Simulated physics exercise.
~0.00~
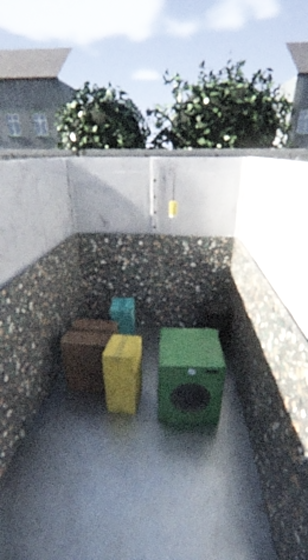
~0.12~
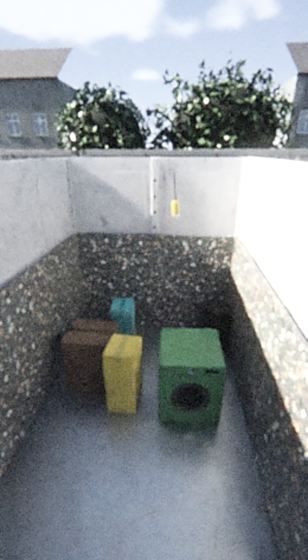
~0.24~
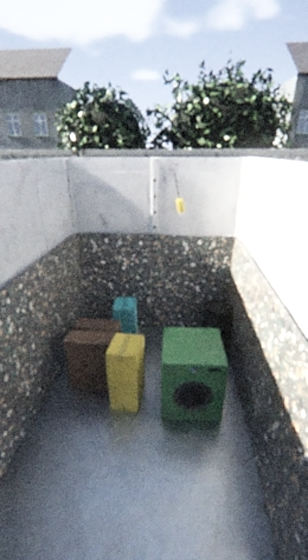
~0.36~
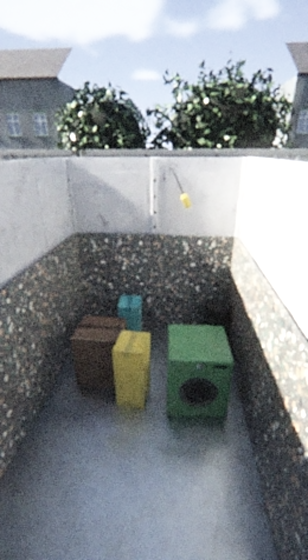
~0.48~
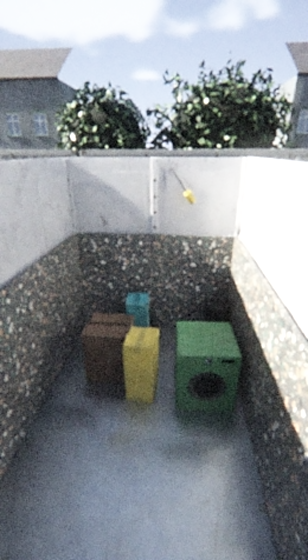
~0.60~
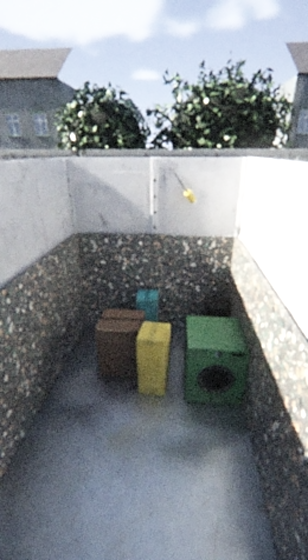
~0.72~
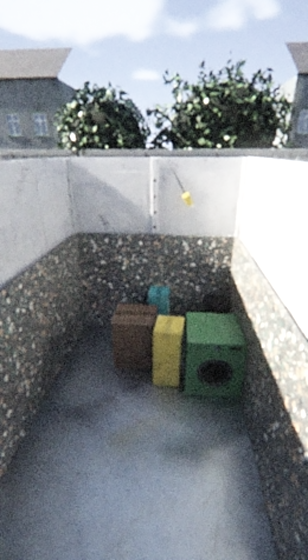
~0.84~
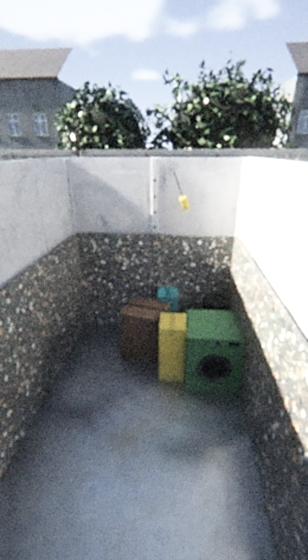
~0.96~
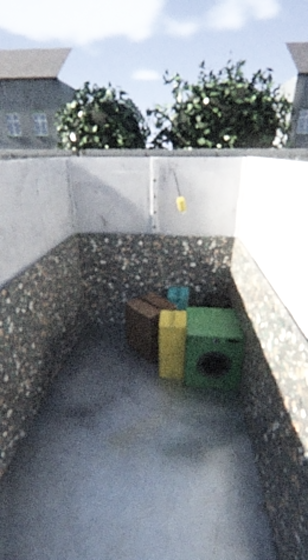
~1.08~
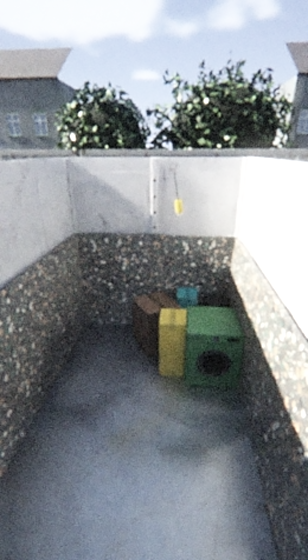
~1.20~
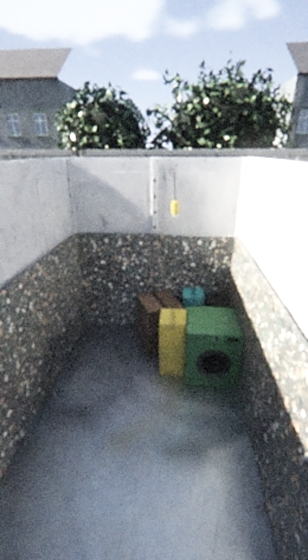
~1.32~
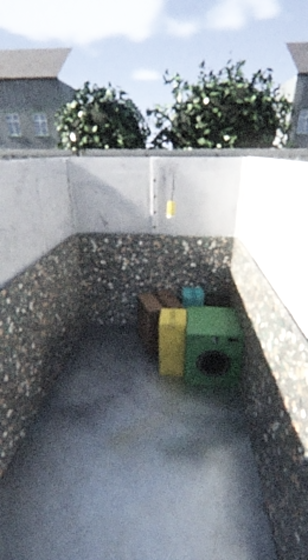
At first, a green appliance, a yellow box, a brown box and a turquoise box stand apart in a walled bay, with a dark drum barely visible in the shadows at the back right. The hanging yellow lamp swings out to the right, and the boxes and appliance begin sliding right and slightly away. The green appliance reaches the right wall and stops, and the yellow box closes up against it. The brown and turquoise boxes keep sliding right behind them, the brown one turning. Finally, everything rests upright, clustered at the right, as the lamp hangs nearly straight again.
